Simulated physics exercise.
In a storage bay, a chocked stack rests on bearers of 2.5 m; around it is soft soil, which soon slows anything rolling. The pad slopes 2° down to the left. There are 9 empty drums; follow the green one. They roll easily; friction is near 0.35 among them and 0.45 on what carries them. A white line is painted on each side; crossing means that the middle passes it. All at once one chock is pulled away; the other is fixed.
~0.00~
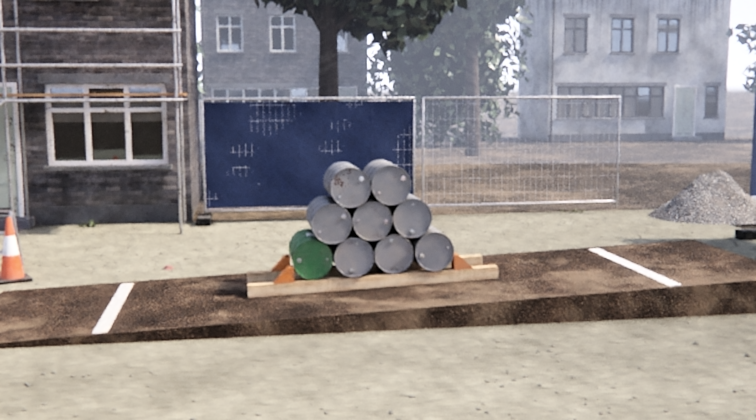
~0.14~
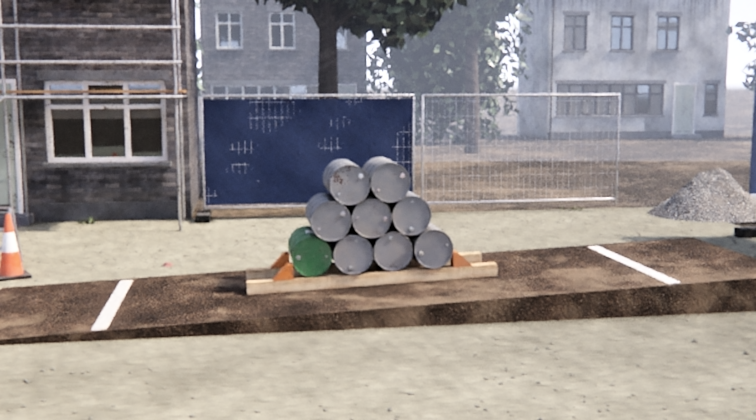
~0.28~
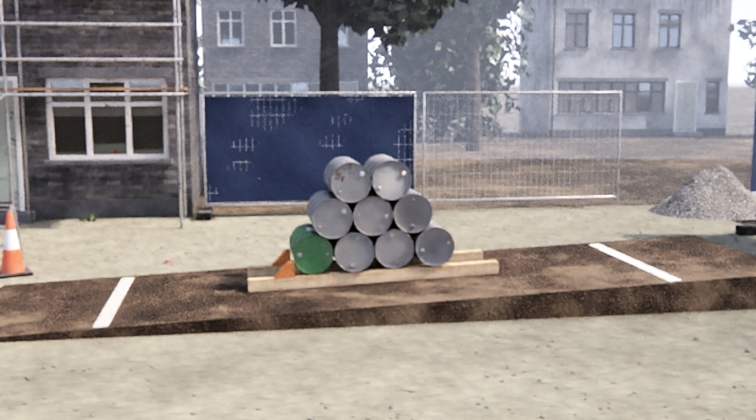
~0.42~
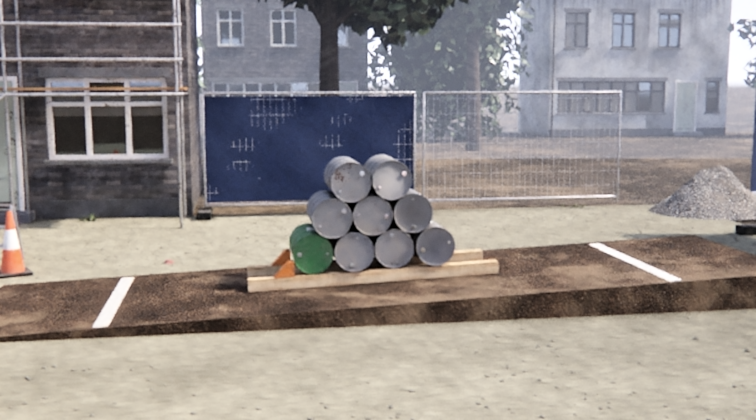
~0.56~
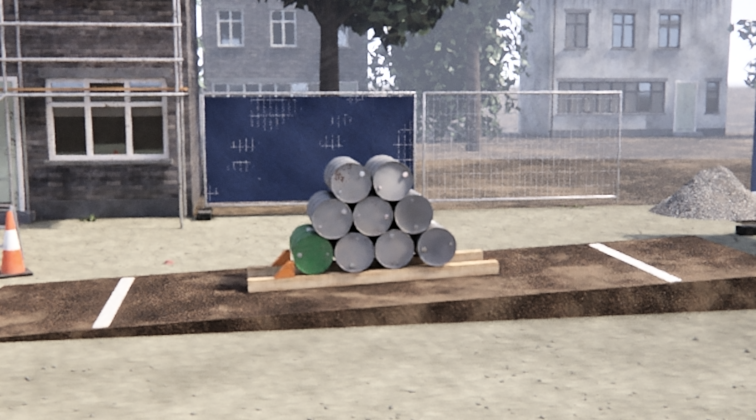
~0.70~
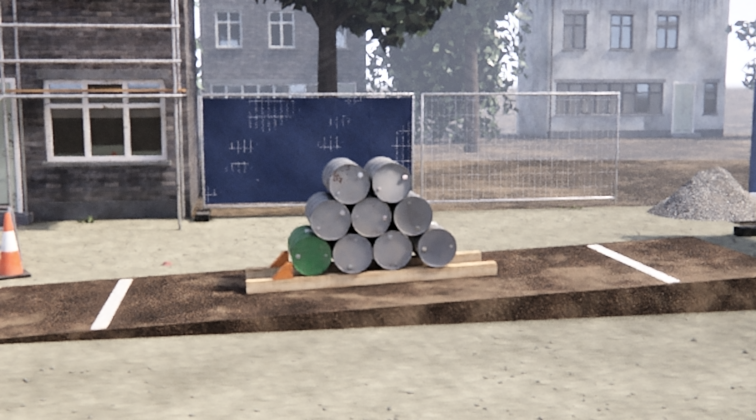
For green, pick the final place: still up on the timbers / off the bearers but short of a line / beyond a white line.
The green drum ends still up on the timbers.
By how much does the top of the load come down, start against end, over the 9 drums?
About 0 cm.
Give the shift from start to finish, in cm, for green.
Green 0.
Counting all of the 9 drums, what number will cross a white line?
The count is 0.
After 1.0 s, green is on the bearers, 65 cm from the bearers' left end; 0 past a line.
At rest (3.3 s), green is on the bearers, 65 cm from the bearers' left end; 0 past a line.
